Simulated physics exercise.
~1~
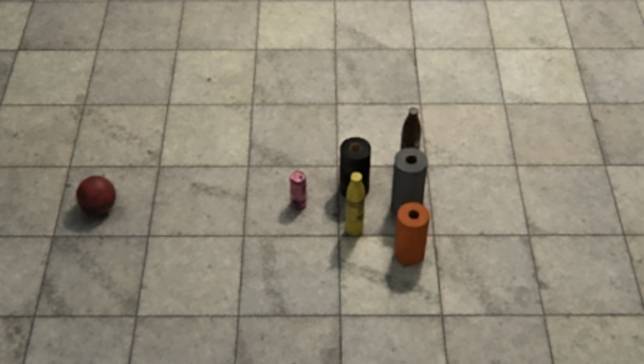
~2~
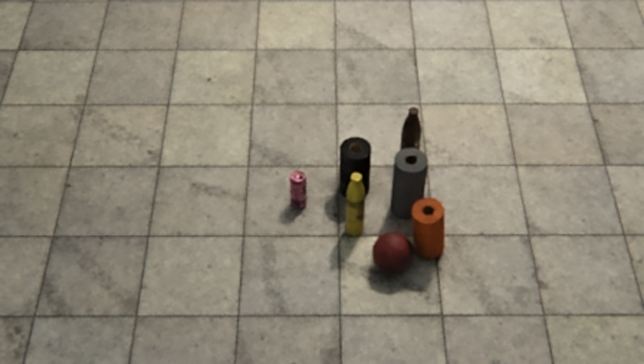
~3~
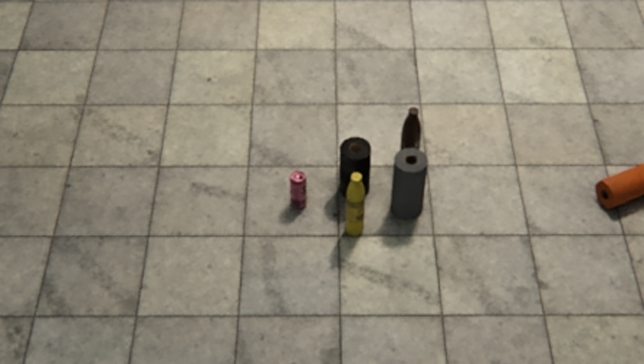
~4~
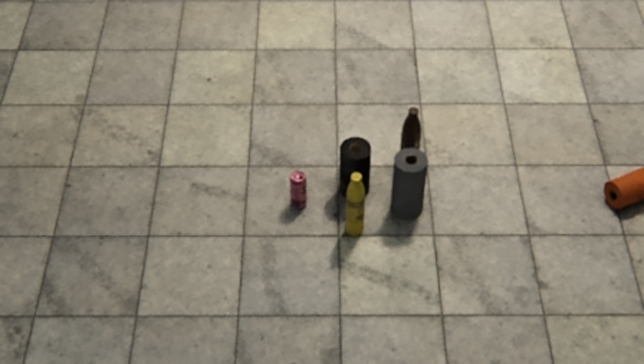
A dark red ball sits at the left of a grey tiled floor, seen from above at an angle by a still camera. Toward the centre stand a small pink can, a yellow bottle, a black roll, a grey roll, a dark brown bottle behind and an orange roll in front. The ball travels right, passes in front of the yellow bottle and meets the orange roll, which shifts right. Next the ball is out of view, and the orange roll lies on its side at the right edge. The other standing things stay upright in their places.
